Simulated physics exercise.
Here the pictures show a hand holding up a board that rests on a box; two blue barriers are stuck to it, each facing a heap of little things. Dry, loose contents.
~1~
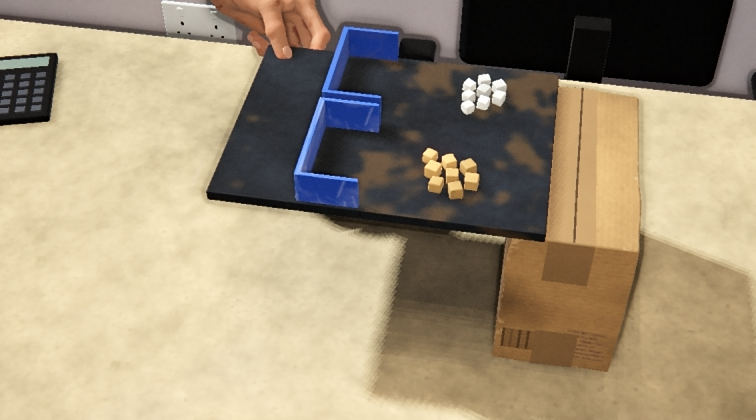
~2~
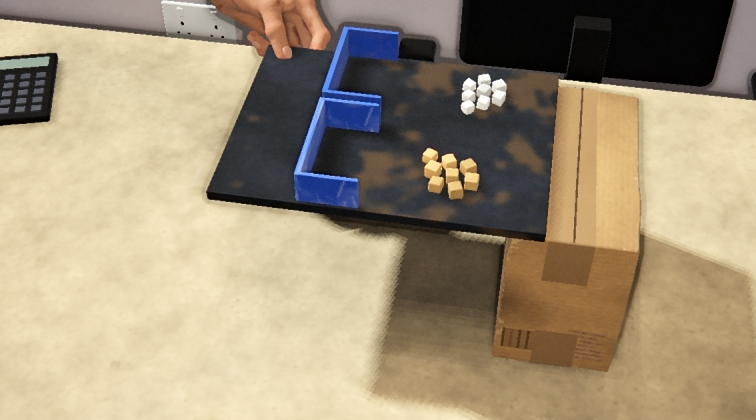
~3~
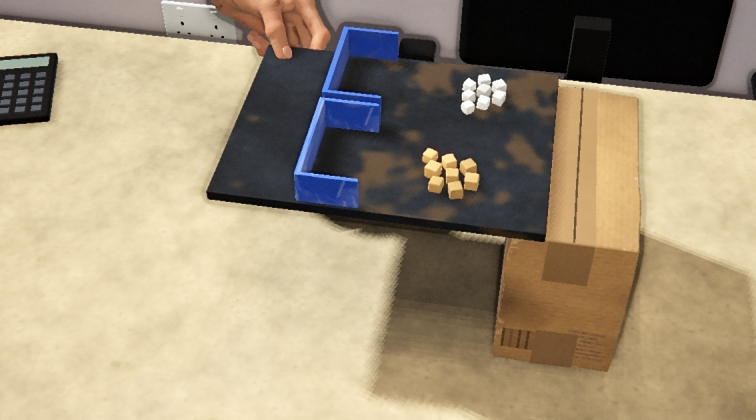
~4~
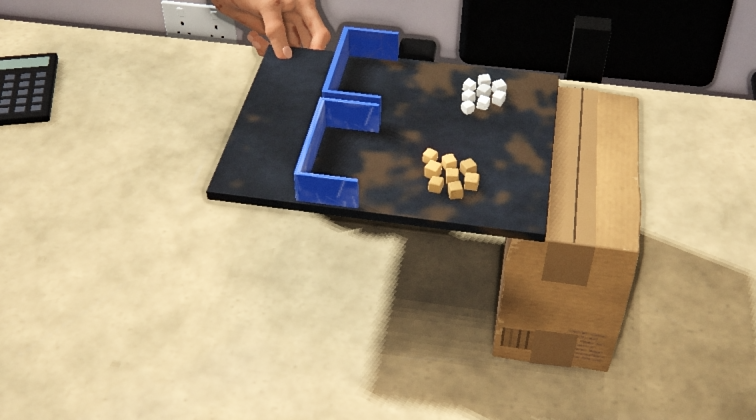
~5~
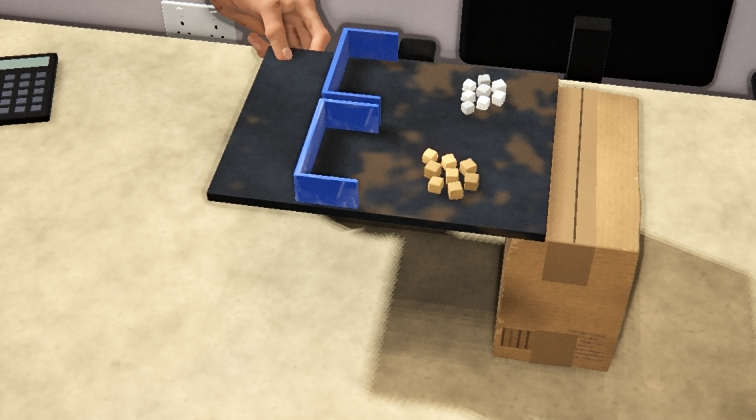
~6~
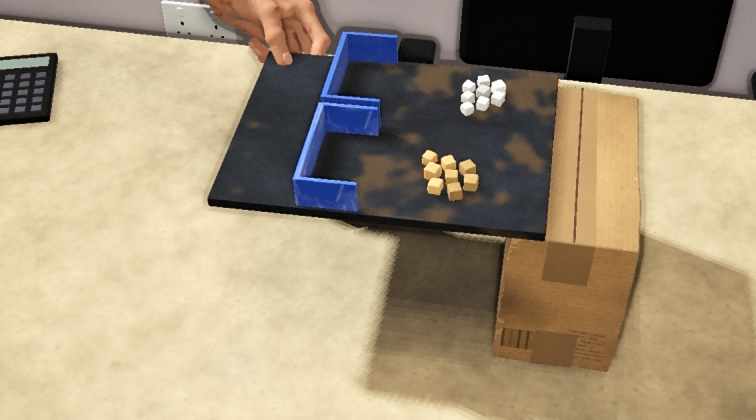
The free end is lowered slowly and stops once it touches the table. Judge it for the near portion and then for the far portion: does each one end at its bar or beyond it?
The near portion is arrested, the far portion is arrested.
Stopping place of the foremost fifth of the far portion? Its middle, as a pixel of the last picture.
It ends up near (380, 164) in the last view.
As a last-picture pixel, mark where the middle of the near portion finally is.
I'd put it at about (362, 250) when it all comes to rest.
Then, 0.87 s past the last view, board sloping at 16°; near portion where it was; far portion where it was.
Then, 1.80 s past the last view, board sloping at 31°; near portion has reached its bar; far portion has reached its bar.
Then, 2.90 s past the last view, board resting at 41°; near portion has reached its bar; far portion has reached its bar.
Finally, board resting at 41°; near portion gathered behind its bar; far portion gathered behind its bar.
